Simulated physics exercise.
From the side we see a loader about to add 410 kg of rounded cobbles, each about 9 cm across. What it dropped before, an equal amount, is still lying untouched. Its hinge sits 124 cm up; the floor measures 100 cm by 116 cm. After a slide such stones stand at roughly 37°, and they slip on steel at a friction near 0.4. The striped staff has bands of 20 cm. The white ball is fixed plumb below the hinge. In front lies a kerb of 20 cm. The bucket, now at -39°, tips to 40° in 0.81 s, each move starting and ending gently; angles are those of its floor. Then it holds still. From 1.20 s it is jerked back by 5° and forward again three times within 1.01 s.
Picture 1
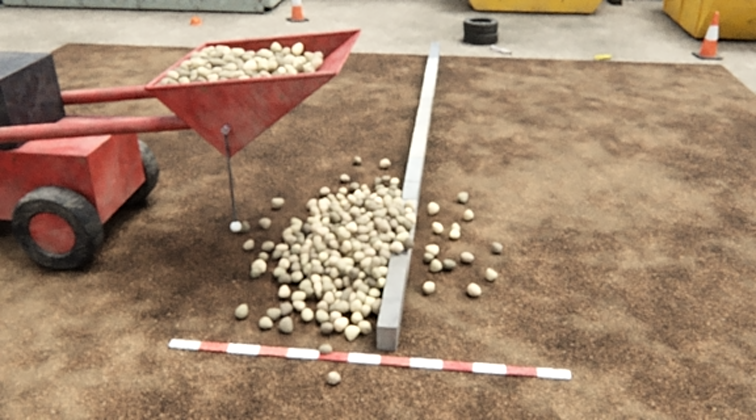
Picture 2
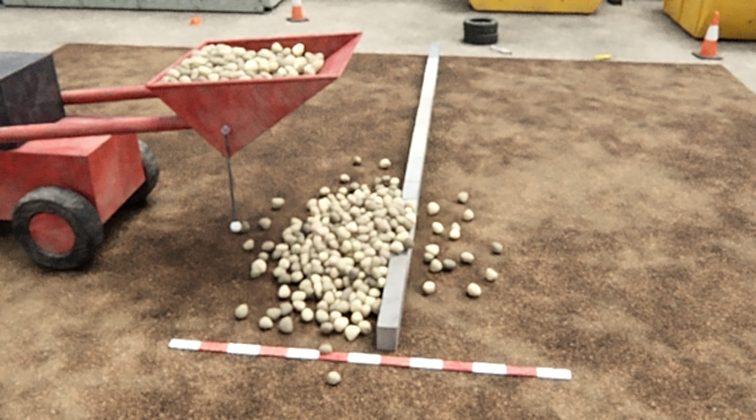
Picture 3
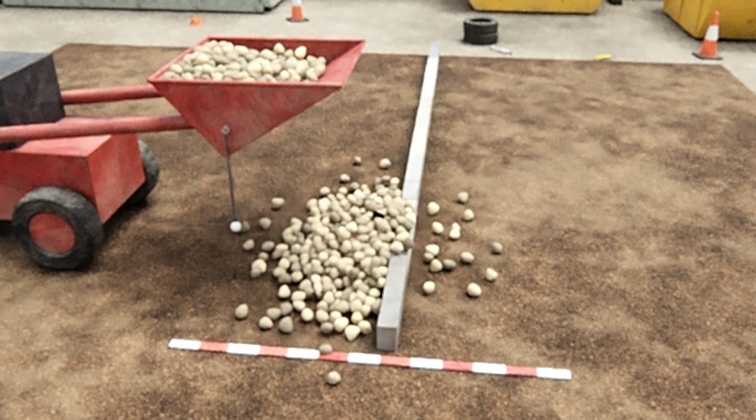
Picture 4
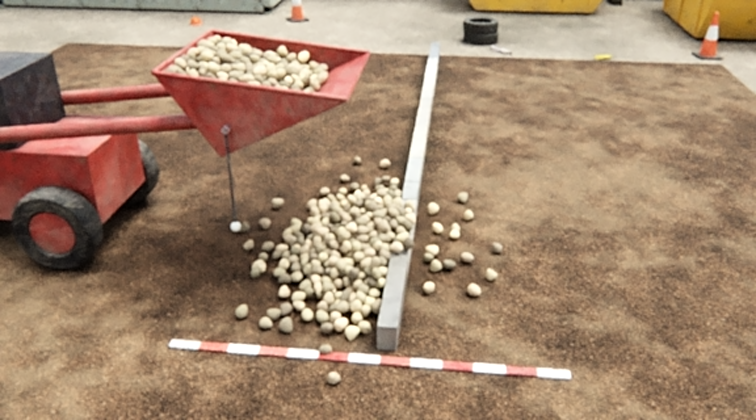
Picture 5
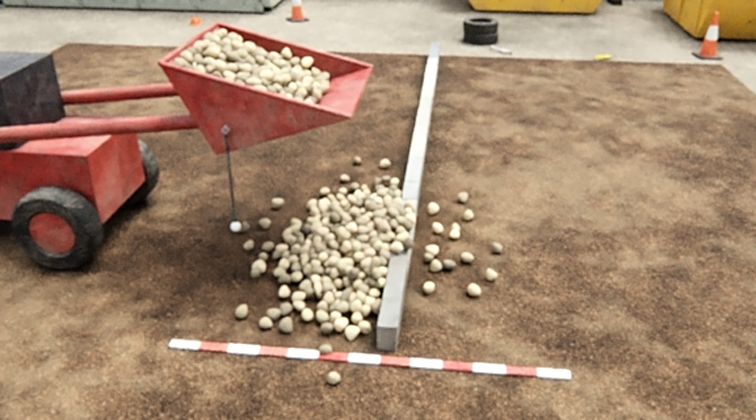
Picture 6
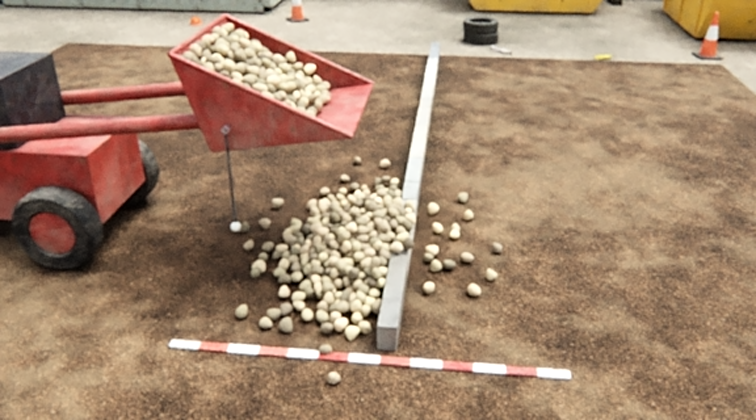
Red loader bucket full of rounded pale stones slowly tilting forward to the right above a stone heap against a grey kerb.
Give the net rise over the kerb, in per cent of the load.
Close to 36 parts in a hundred.
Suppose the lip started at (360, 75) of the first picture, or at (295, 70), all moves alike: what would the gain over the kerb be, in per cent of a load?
First some 55, then 5 per cent.
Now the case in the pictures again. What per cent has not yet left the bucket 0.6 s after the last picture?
About 80 per cent.
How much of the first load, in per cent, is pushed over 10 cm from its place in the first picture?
Roughly 10 per cent of them.
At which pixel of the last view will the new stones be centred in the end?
Around (381, 234).
Then, 0.3 s after the last picture the floor is at 28°; in per cent of one load, 100 in the bucket, 97 on this side of the kerb, 3 over the kerb; the foremost stones are at (471, 242).
Then, 0.6 s after the last picture the floor is at 40°; in per cent of one load, 81 in the bucket, 116 on this side of the kerb, 3 over the kerb; the foremost stones are at (471, 242).
Then, 2.3 s after the last picture the floor is at 40°; in per cent of one load, 0 in the bucket, 161 on this side of the kerb, 39 over the kerb; the foremost stones are at (598, 287).
Then, 5.0 s after the last picture the floor is at 40°; in per cent of one load, 0 in the bucket, 161 on this side of the kerb, 39 over the kerb; the foremost stones are at (599, 287). Net gain over the kerb, 36.
